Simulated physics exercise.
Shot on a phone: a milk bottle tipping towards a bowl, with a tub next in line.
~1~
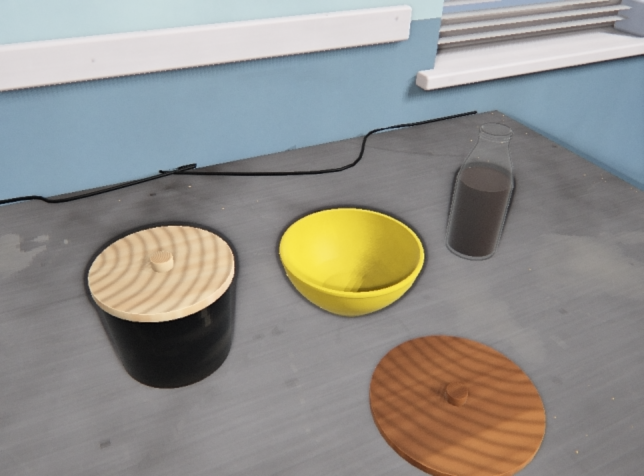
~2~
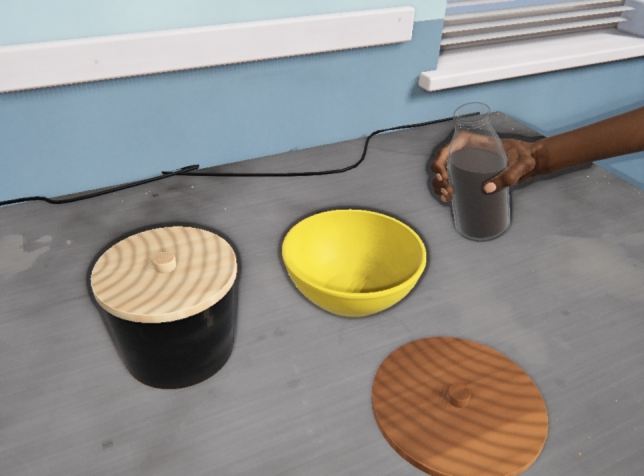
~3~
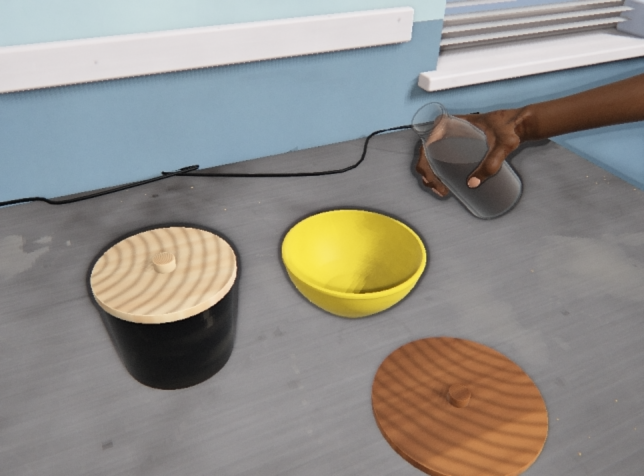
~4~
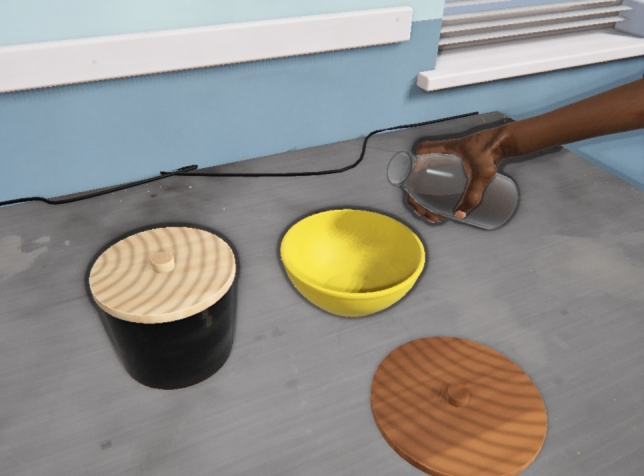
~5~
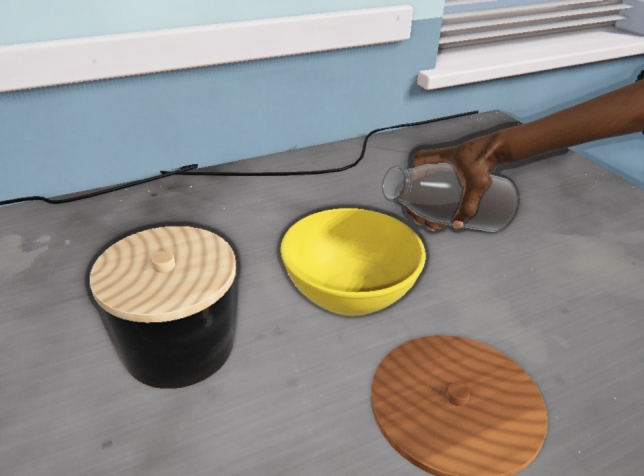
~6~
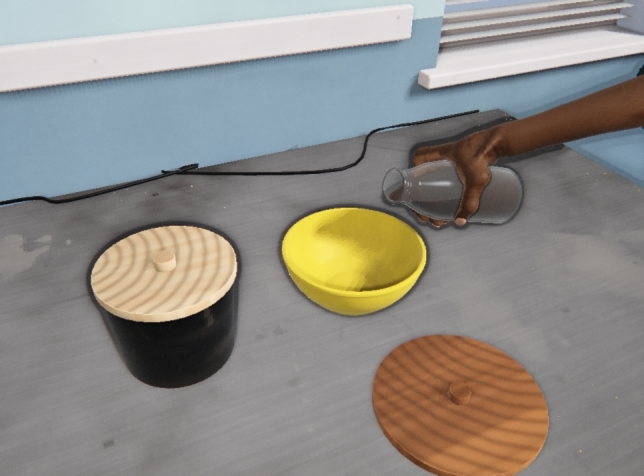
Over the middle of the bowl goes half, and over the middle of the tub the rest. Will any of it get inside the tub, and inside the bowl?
In order: The tub gets nothing inside; the bowl gets some inside.
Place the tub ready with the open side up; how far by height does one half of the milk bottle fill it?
About 15 per cent.
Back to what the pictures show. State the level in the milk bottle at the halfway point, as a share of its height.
Roughly 30 per cent.
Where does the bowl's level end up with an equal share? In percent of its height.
I'd say close to 35 per cent.
Shortly, the coffee goes into the bowl.
Then, it hits the lid of the tub and runs off.
At the finish, the bowl has its share inside; the tub is empty, in a puddle.
